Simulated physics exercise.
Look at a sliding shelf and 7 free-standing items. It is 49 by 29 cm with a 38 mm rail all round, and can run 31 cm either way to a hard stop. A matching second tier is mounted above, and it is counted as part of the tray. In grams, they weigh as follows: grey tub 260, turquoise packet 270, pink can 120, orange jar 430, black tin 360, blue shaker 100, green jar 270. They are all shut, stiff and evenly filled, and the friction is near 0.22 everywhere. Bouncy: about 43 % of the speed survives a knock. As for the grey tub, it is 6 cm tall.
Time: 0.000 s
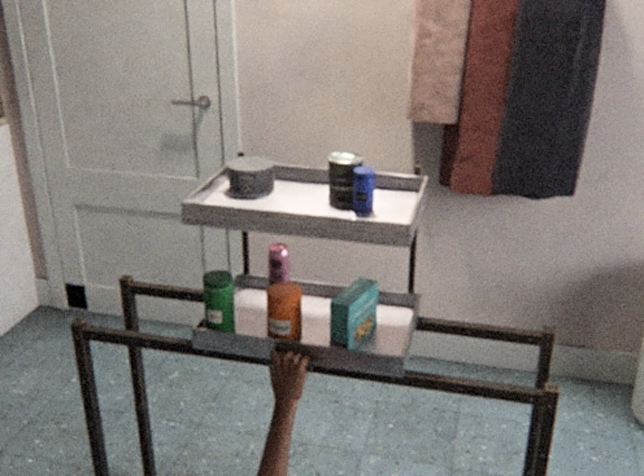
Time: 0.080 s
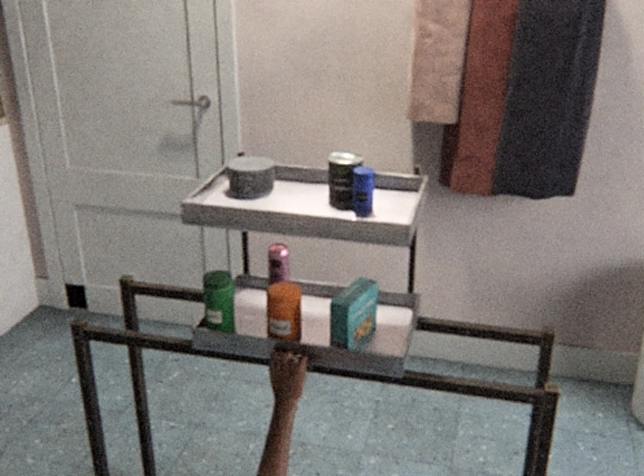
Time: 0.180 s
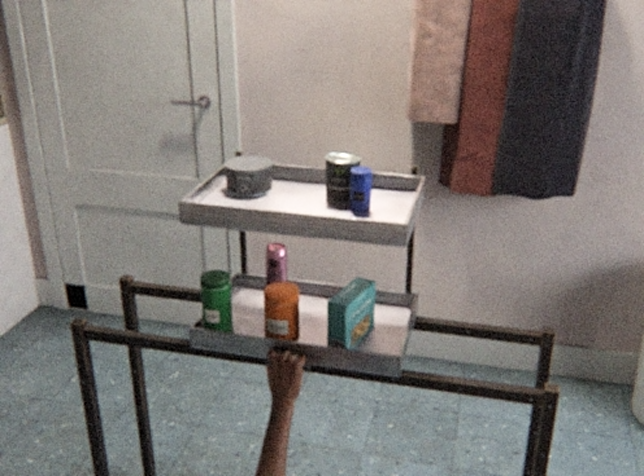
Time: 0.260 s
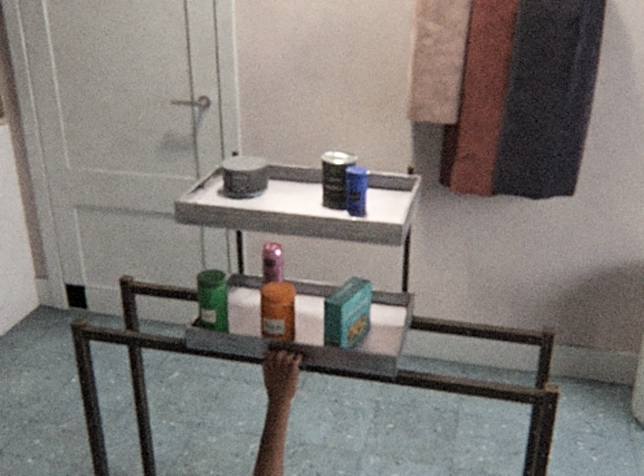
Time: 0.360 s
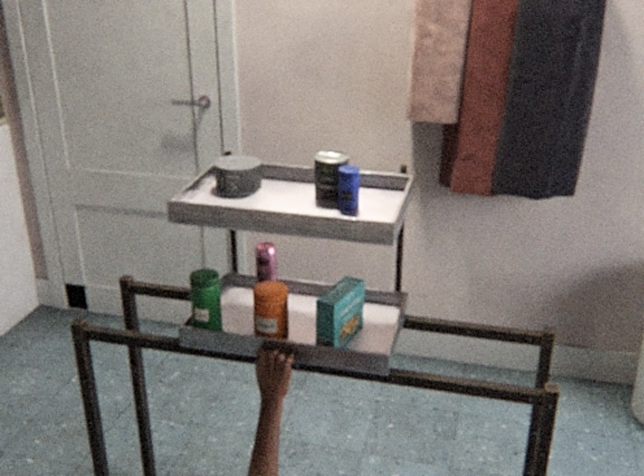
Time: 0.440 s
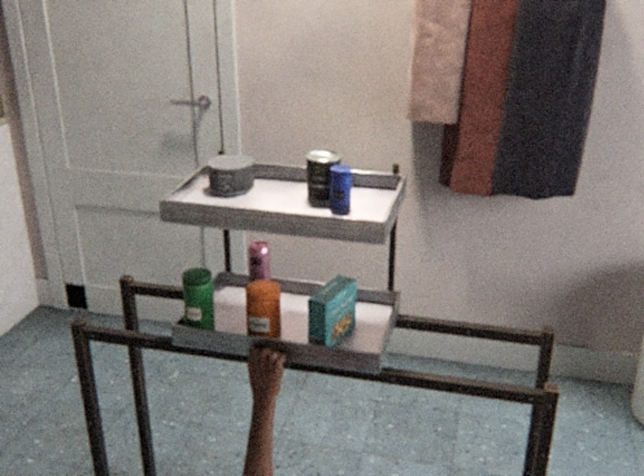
In a room with a pale door, a hand held the lower edge of a two-tiered tray of containers, paused briefly, then slid it slowly a short way left, the items riding along.
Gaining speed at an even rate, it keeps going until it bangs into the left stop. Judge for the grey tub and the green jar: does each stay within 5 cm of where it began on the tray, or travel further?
My prediction: The grey tub ends near its start. The green jar ends near its start.
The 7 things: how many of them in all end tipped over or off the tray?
0.
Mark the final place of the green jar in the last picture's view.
At pixel (103, 290) or so, give or take.
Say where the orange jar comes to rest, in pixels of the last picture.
In the last picture it sits around (135, 295).
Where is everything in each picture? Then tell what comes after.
Tray midway; grey tub (252, 176); green jar (219, 305), in the first picture.
Tray midway; orange jar (284, 314); black tin (345, 178), in the second picture.
Tray moved 1 cm left; blue shaker (361, 190); turquoise packet (352, 316), in the third picture.
Tray moved 2 cm left; pink can (273, 276); orange jar (278, 313), in the fourth picture.
Tray moved 3 cm left; black tin (331, 177); blue shaker (349, 188), in the fifth picture.
Tray moved 5 cm left; grey tub (231, 174); green jar (199, 303), in the sixth picture.
After 1.04 s, tray moved 31 cm left; green jar 4° off upright near (99, 289); grey tub moved 2 cm near (129, 165); pink can moved 2 cm.
After 1.14 s, tray moved 31 cm left; green jar 8° off upright near (99, 288); pink can moved 6 cm; blue shaker moved 6 cm.
In the end (1.6 s), not toppled but over 5 cm from the start, turquoise packet, pink can, orange jar, black tin and blue shaker; the other 2 under 5 cm from the start. At the end, from the last picture's camera, grey tub near (131, 166), green jar near (103, 291).
